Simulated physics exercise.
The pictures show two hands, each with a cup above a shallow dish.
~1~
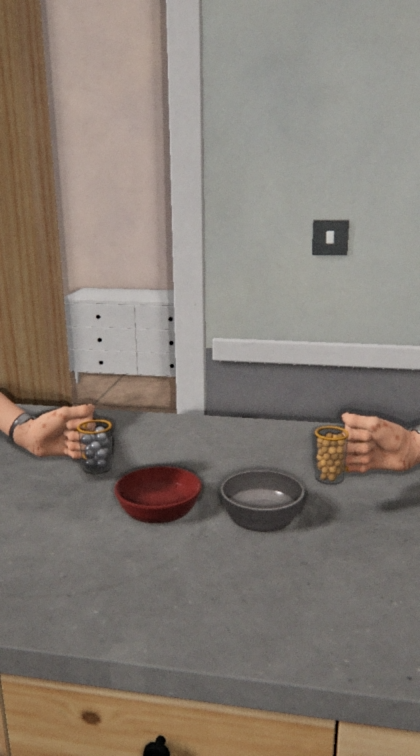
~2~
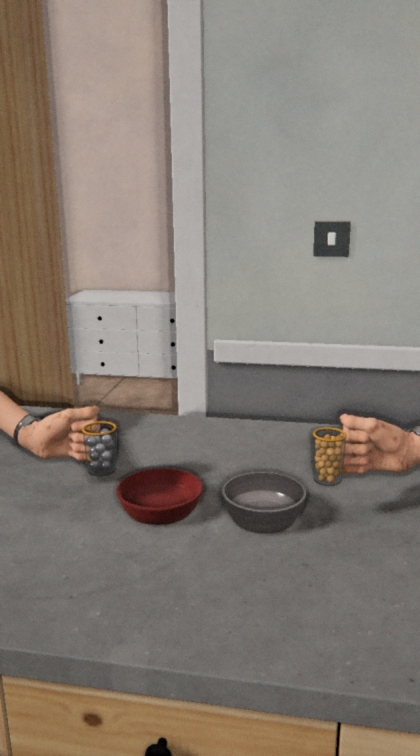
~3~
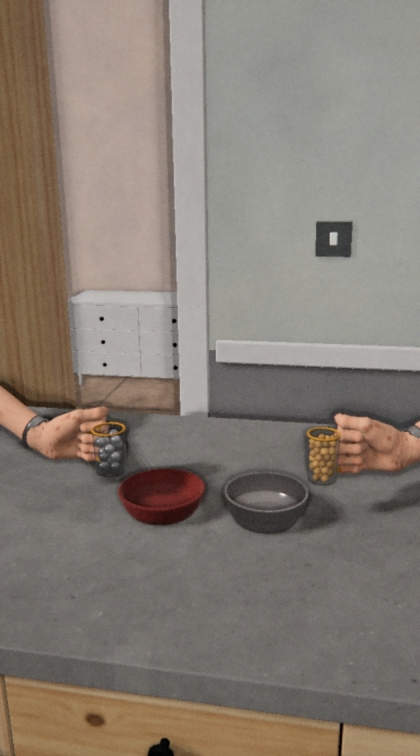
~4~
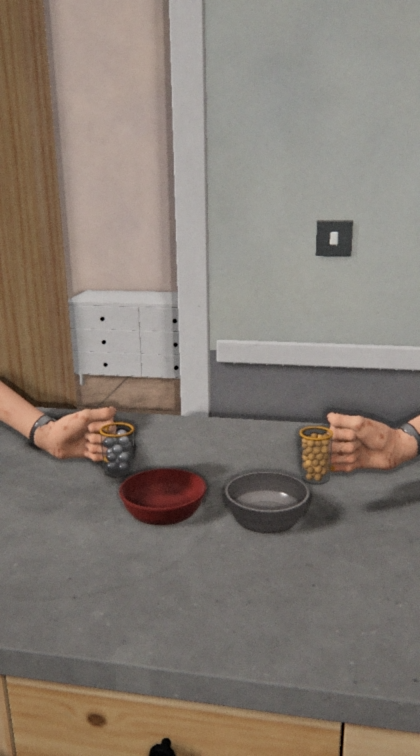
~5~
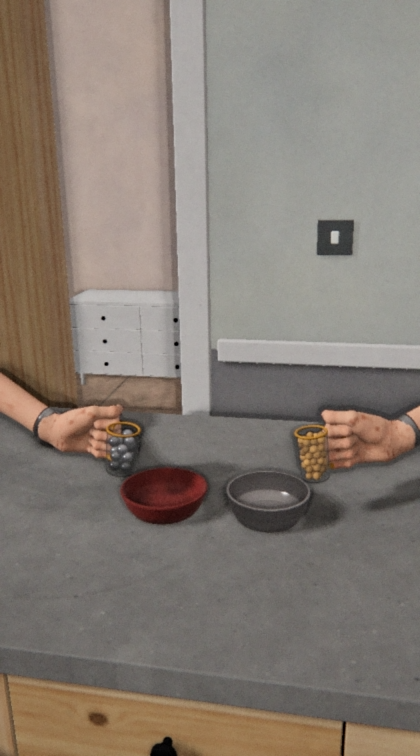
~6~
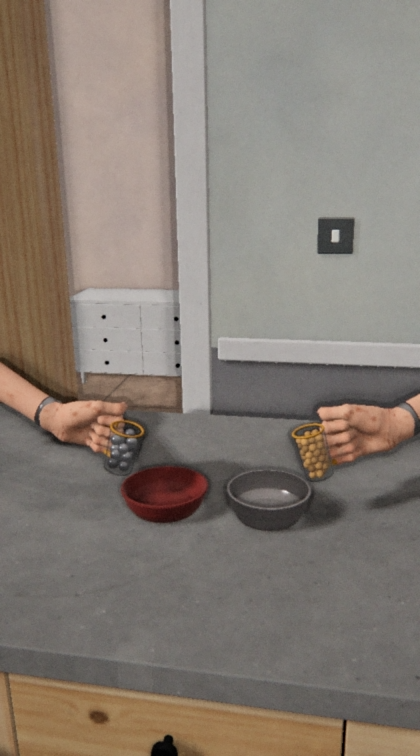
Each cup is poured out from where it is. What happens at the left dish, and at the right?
Left dish keeps them all, right dish keeps them all.
Then, 0.66 s later than the last frame, left, every one still in the cup; right, every one still in the cup.
Then, 1.24 s later than the last frame, left, the larger part still in the cup, roughly a quarter in the dish; right, roughly two thirds still in the cup, roughly a quarter in the dish, about a tenth in the air.
Then, 1.74 s later than the last frame, left, every one in the dish; right, every one in the dish.
When it is over, left, every one in the dish, not one outside the dish; right, every one in the dish, not one outside the dish.
